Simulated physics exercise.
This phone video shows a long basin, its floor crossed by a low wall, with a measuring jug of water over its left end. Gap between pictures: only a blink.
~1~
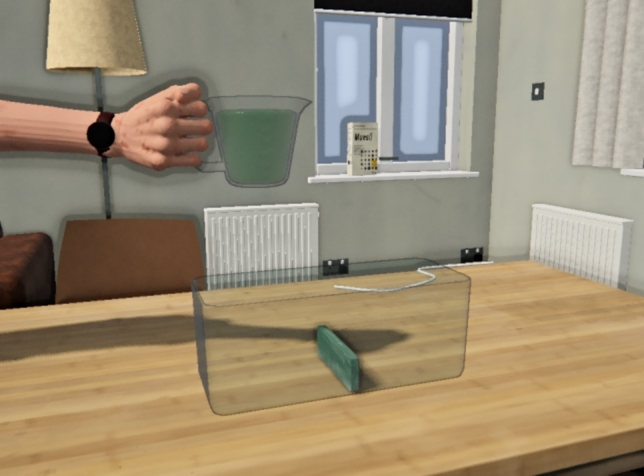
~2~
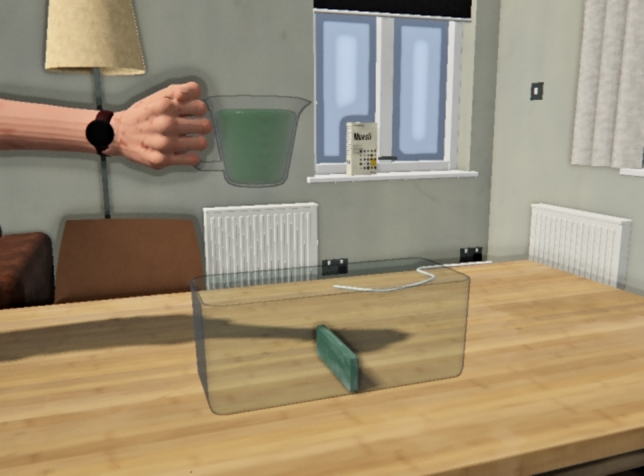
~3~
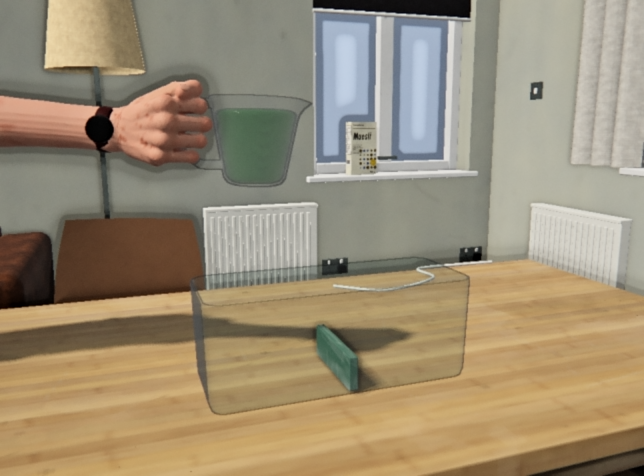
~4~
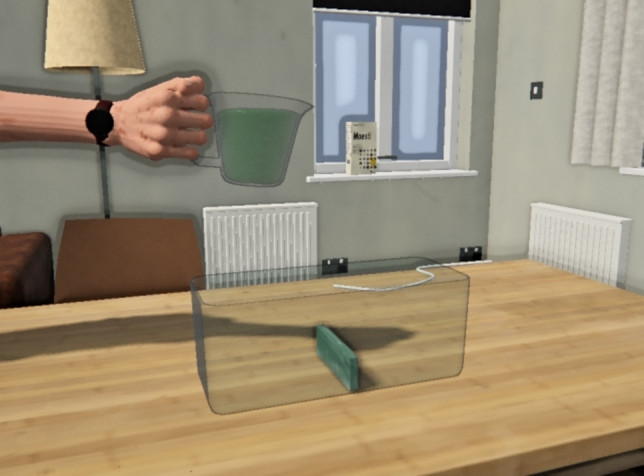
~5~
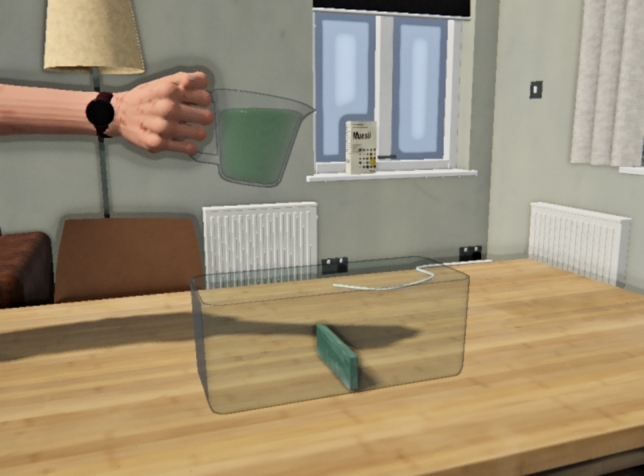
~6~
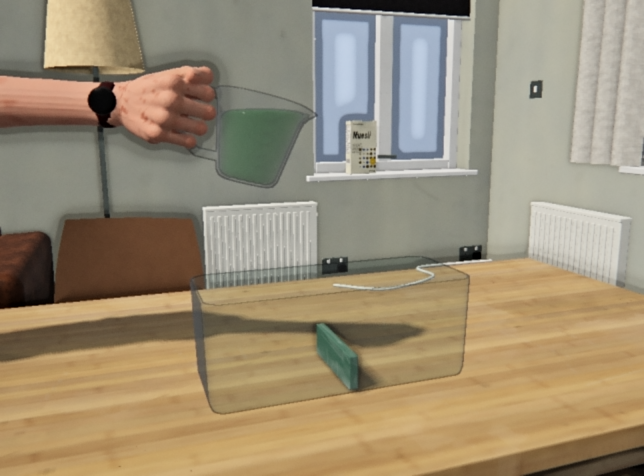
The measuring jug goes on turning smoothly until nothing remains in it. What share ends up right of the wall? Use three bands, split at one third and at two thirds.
Over two thirds ends up there.
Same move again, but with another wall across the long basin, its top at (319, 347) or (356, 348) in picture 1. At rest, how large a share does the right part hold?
First try around 90 percent; second try around 70 percent.
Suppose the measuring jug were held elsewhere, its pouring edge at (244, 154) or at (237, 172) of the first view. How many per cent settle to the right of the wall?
You'd get around 5 per cent and then around 5 per cent.
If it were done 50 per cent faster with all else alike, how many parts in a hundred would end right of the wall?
About 90 per cent.
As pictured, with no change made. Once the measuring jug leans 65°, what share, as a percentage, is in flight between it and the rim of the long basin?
Roughly 25 in a hundred.
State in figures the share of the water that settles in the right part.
Some 90 parts in a hundred.
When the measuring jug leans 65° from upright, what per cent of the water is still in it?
About 65 per cent.
A moment on, the tilt is 65° and 65 per cent is still to pour, 0 is left of the wall and 11 right of it.
Next, the tilt is 97° and 11 per cent is still to pour, 1 is left of the wall and 71 right of it.
Then the tilt is 104° and 0 per cent is still to pour, 7 is left of the wall and 92 right of it.
Later the tilt is 104° and 0 per cent is still to pour, 7 is left of the wall and 92 right of it.
In the end 7 per cent lies left of the wall, 92 right of it and 1 outside.
